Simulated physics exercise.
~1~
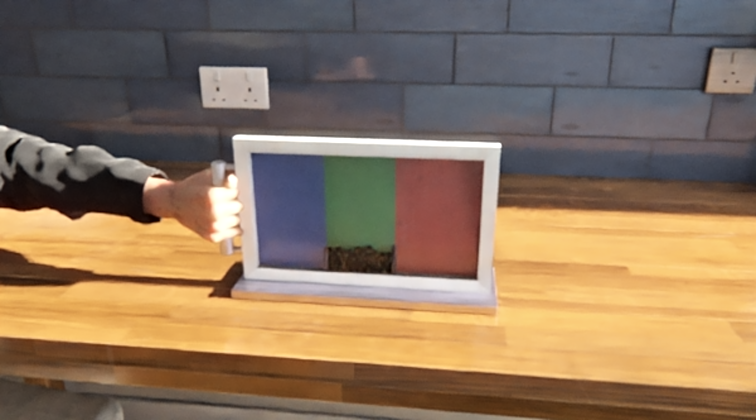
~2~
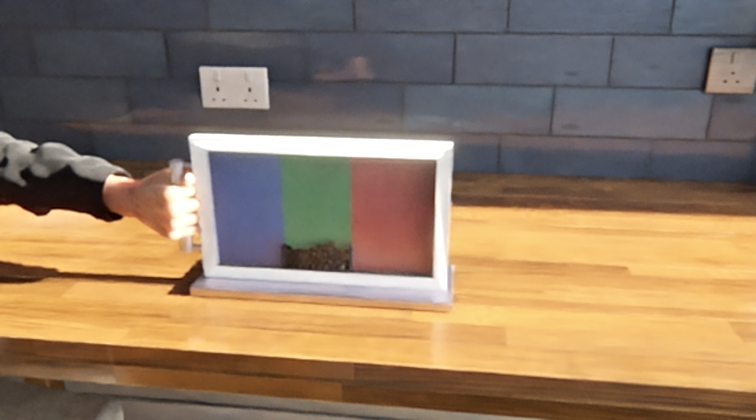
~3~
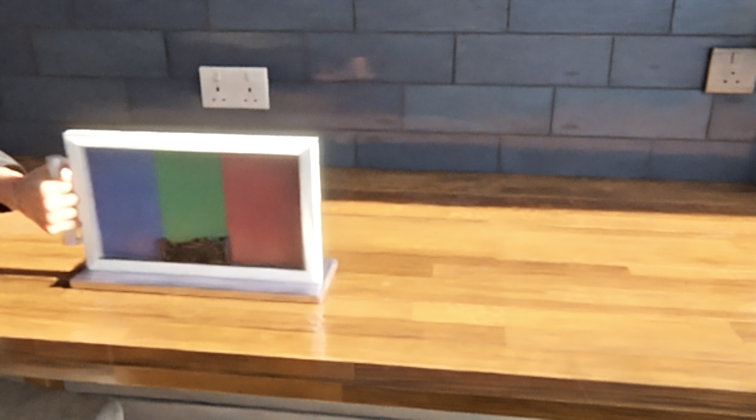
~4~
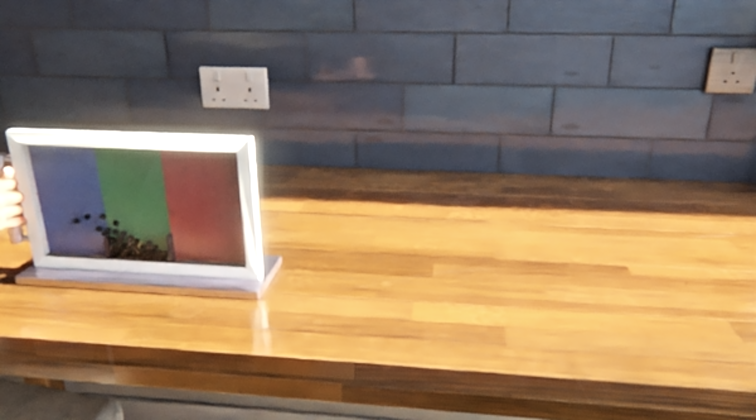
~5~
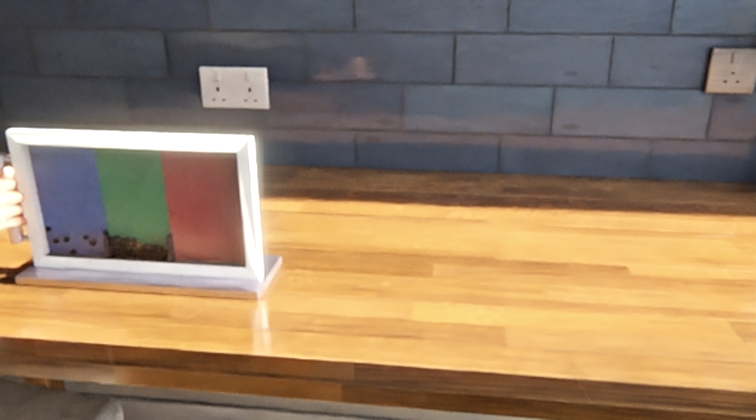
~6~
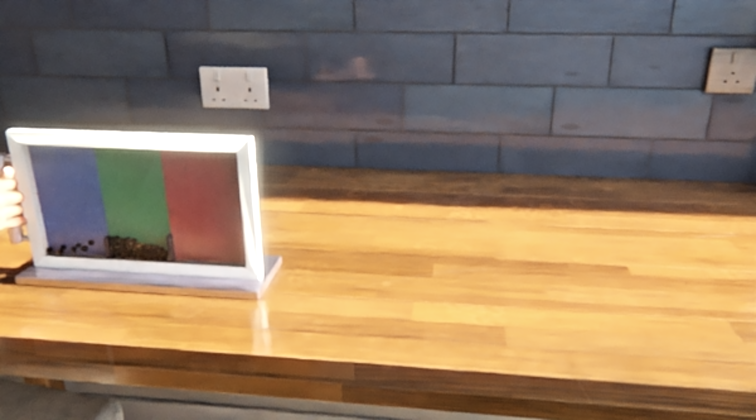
A white-framed box with blue, green and red strips was slid left along a wooden counter by a hand, then stopped, and the dark beads inside scattered toward the blue strip, settling mostly in the green with a few in the blue.
